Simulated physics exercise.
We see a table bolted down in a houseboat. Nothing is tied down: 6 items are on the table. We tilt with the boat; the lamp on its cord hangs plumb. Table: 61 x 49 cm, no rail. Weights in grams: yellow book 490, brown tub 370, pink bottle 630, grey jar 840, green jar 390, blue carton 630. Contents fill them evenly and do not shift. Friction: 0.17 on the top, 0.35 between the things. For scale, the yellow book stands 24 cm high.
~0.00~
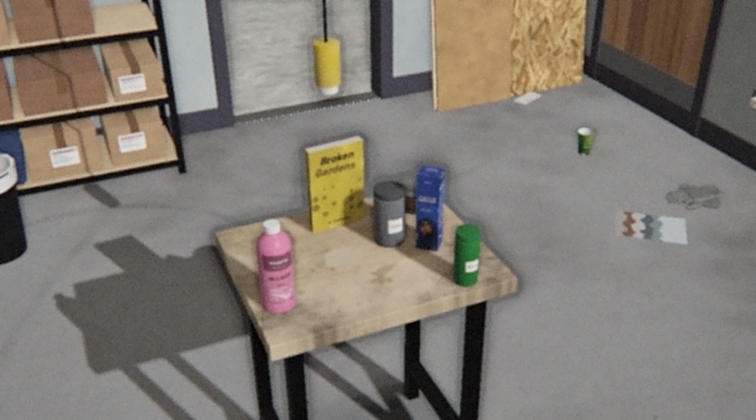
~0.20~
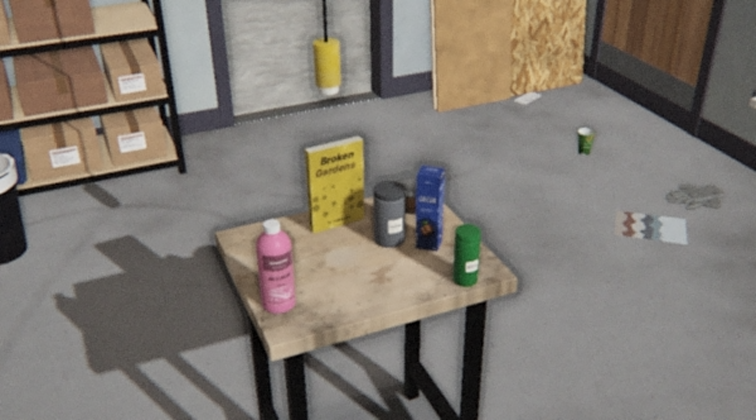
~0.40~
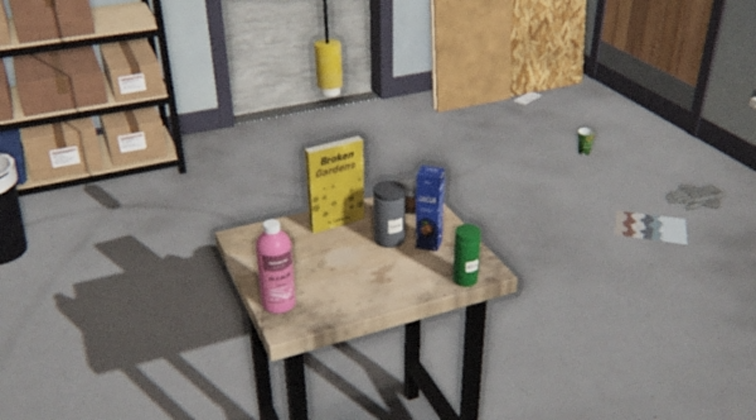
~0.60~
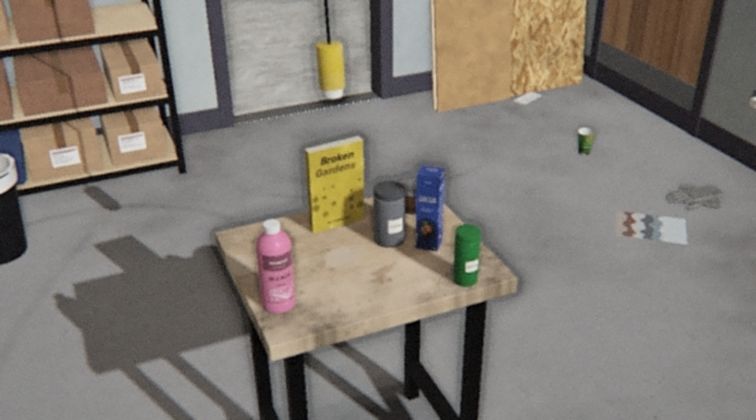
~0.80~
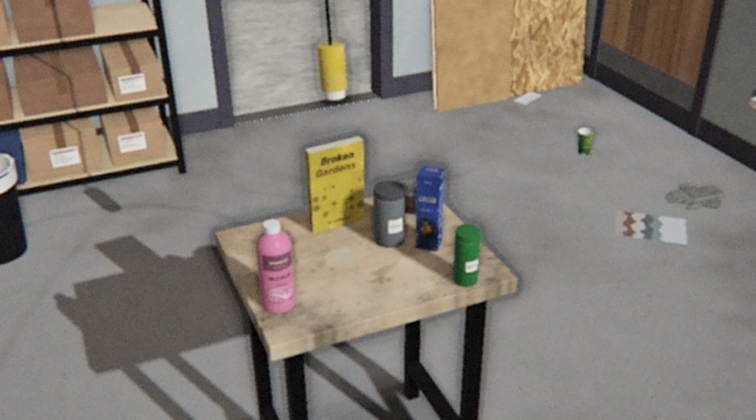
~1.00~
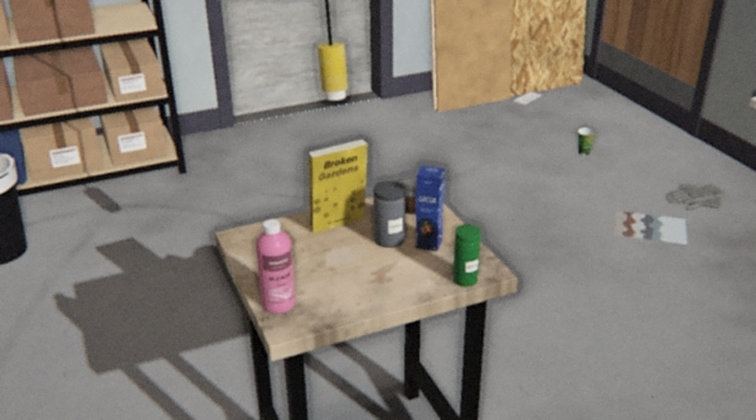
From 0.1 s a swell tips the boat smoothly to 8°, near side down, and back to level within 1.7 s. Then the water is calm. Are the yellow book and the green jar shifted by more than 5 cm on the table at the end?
The yellow book ends elsewhere, the green jar keeps its place.
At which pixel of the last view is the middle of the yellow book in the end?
At about (319, 268).
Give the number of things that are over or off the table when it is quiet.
That comes to 1.
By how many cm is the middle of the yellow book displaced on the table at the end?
About 25 cm.
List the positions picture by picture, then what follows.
In the first frame, boat level; yellow book (336, 185); green jar (467, 256).
In the second frame, boat level; grey jar (389, 214); blue carton (430, 209).
In the third frame, boat heeled 2°, near side down; pink bottle (275, 265).
In the fourth frame, boat heeled 5°, near side down; grey jar (389, 214); blue carton (430, 209).
In the fifth frame, boat heeled 7°, near side down; pink bottle (275, 265).
In the sixth frame, boat heeled 8°, near side down; yellow book (338, 187) rocked 6° off its seat; green jar (467, 256).
By 1.20 s, boat heeled 6°, near side down; yellow book rocked 33° off its seat near (346, 199).
By 1.40 s, boat heeled 4°, near side down; yellow book on its side near (344, 214); grey jar 2 cm from its spot.
By 1.60 s, boat heeled 1°, near side down; yellow book on its side near (332, 235); grey jar 2 cm from its spot.
By 1.70 s, boat level; yellow book on its side near (324, 263); grey jar 2 cm from its spot.
When it is over (2.3 s), lying over on the table, yellow book; the other 5 within 5 cm of the start. In the last view, yellow book near (319, 268), green jar near (467, 256).
